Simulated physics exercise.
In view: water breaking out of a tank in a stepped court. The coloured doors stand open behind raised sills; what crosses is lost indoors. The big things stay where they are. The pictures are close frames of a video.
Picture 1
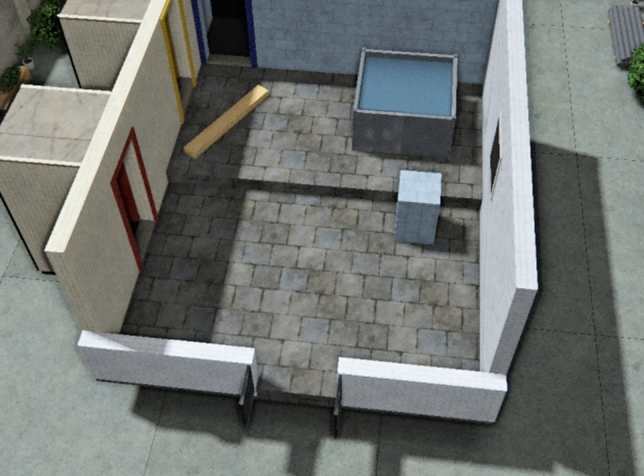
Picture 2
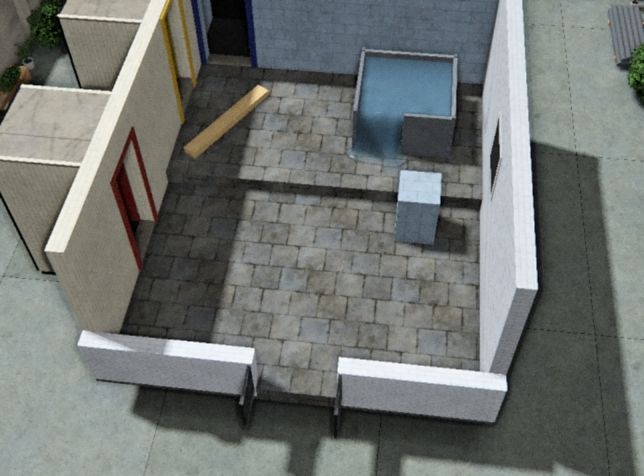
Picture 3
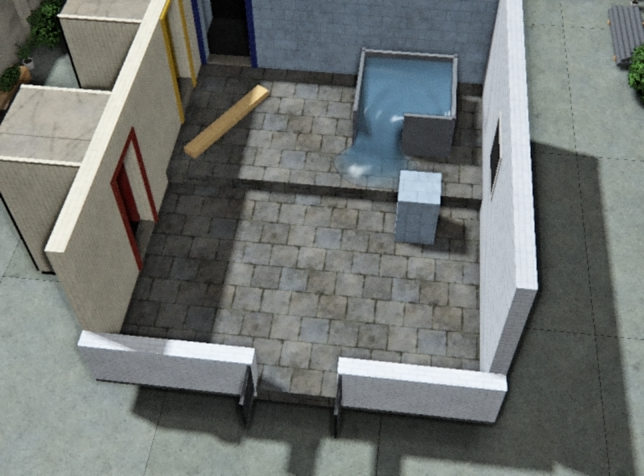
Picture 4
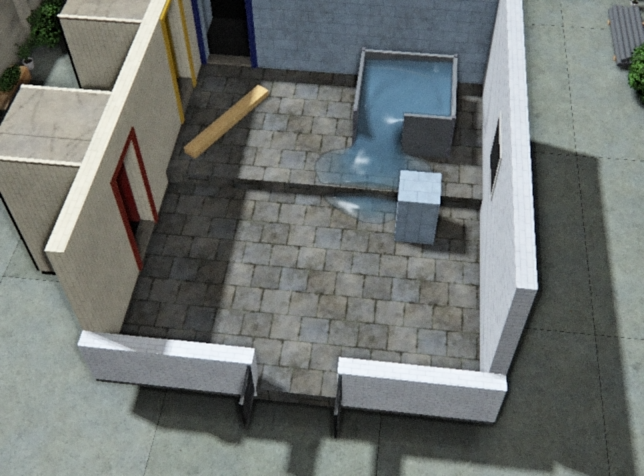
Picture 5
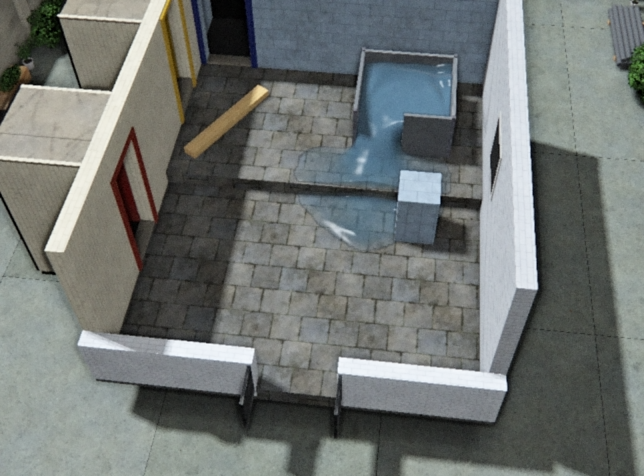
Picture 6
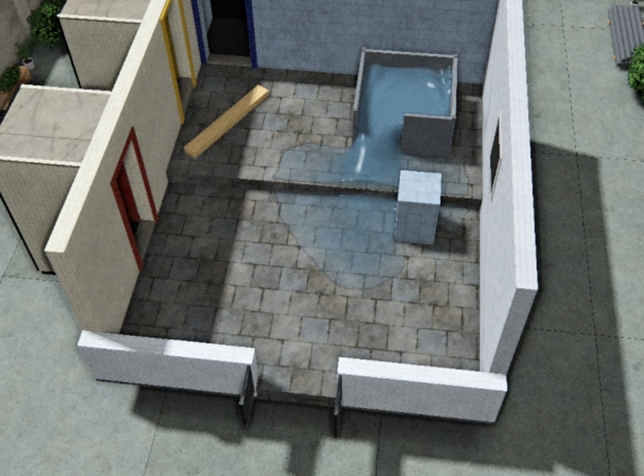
A walled court paved in grey stone is seen from high above, with a low white wall in front broken by a gap. A square tank of blue water stands at the back right near a pale block, a wooden plank lies at the back left, and red, yellow and blue doorways line the walls. Part of the tank's front opens and water pours out, spreading forward and left across the paving, while the camera stays still.
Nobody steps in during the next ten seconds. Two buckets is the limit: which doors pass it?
One by one: The blue door stays under that; the yellow door stays under that; the red door stays under that.
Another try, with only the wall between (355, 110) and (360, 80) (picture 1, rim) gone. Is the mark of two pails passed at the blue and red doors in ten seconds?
Blue lets more in; red lets more in.
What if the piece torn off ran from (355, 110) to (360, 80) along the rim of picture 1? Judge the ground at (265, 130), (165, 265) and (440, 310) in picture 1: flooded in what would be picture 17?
As listed: Covered, flooded, not flooded.
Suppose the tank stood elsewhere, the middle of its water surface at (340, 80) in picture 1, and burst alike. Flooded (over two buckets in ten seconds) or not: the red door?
Then: Red goes over.
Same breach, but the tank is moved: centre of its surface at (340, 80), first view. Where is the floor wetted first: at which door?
It is the door marked red.
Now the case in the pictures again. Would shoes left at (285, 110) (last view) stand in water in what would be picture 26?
Answer: No water.
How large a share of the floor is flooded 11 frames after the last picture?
About 60 per cent.
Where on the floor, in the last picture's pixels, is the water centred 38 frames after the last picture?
Near (325, 248).
A moment on, water covers 40 % of the floor; the blue door not reached, the yellow door not reached, the red door not reached.
Next, water covers 60 % of the floor; the blue door not reached, the yellow door not reached, the red door wet at the sill, nothing in.
Then, water covers 60 % of the floor; the blue door not reached, the yellow door not reached, the red door under two buckets in.
Later, water covers 60 % of the floor; the blue door not reached, the yellow door not reached, the red door under two buckets in.
In the end, water covers 60 % of the floor; the blue door not reached, the yellow door not reached, the red door under two buckets in.
